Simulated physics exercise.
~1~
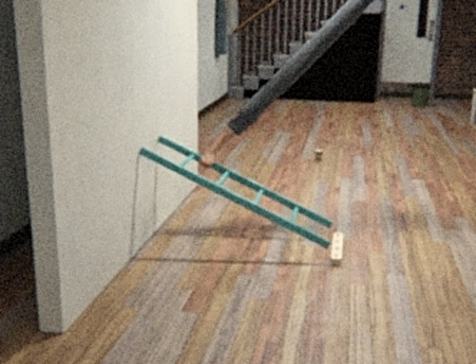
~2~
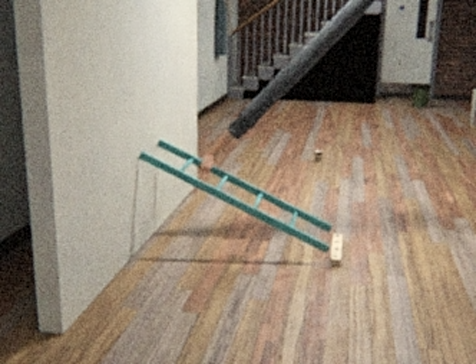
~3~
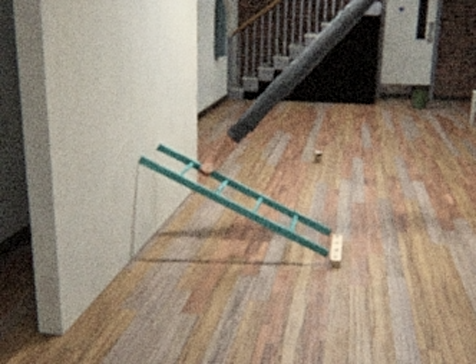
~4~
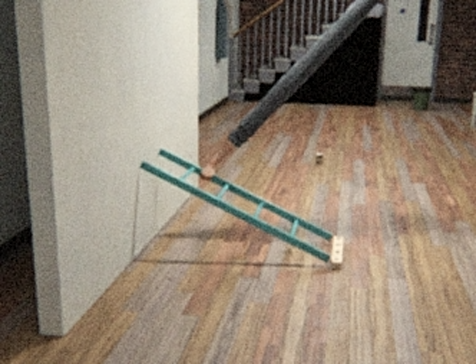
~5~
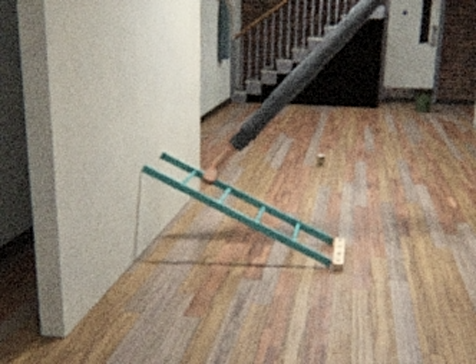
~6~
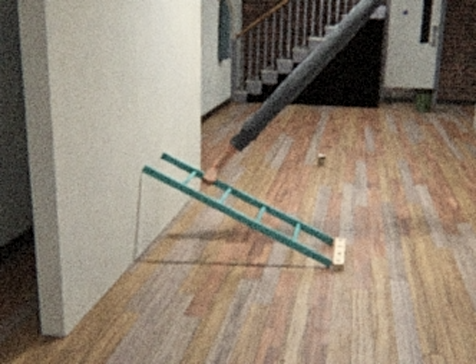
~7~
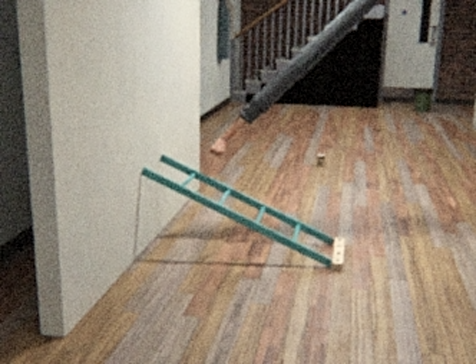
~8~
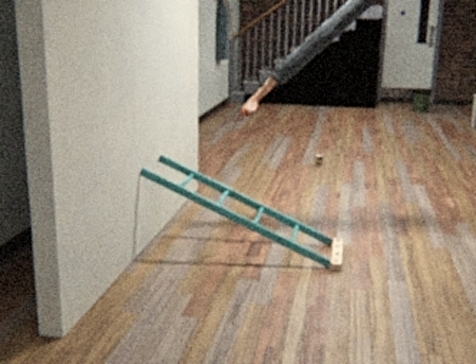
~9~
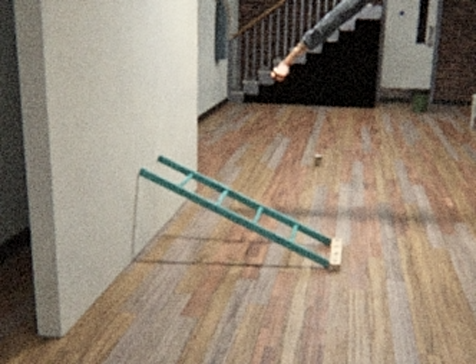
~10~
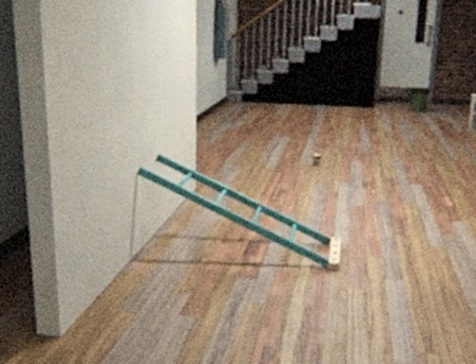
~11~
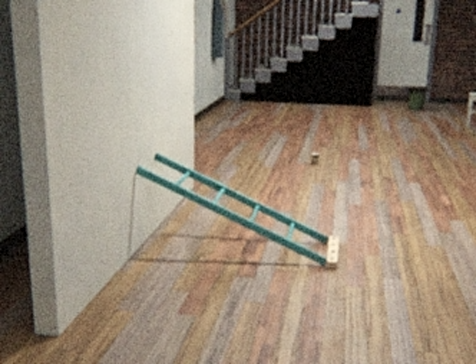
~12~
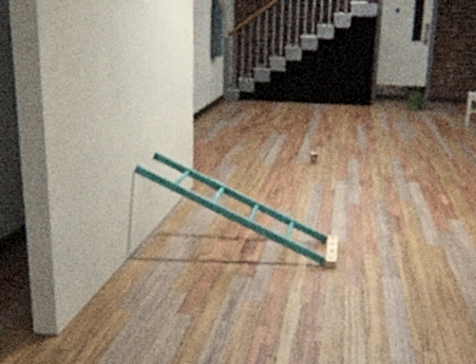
A turquoise ladder leans at a low angle against a pale wall, its foot by a small batten on the wooden floor, shifting barely as a hand steadies it. The hand lets go and withdraws toward the staircase, and the ladder stays leaning in place.
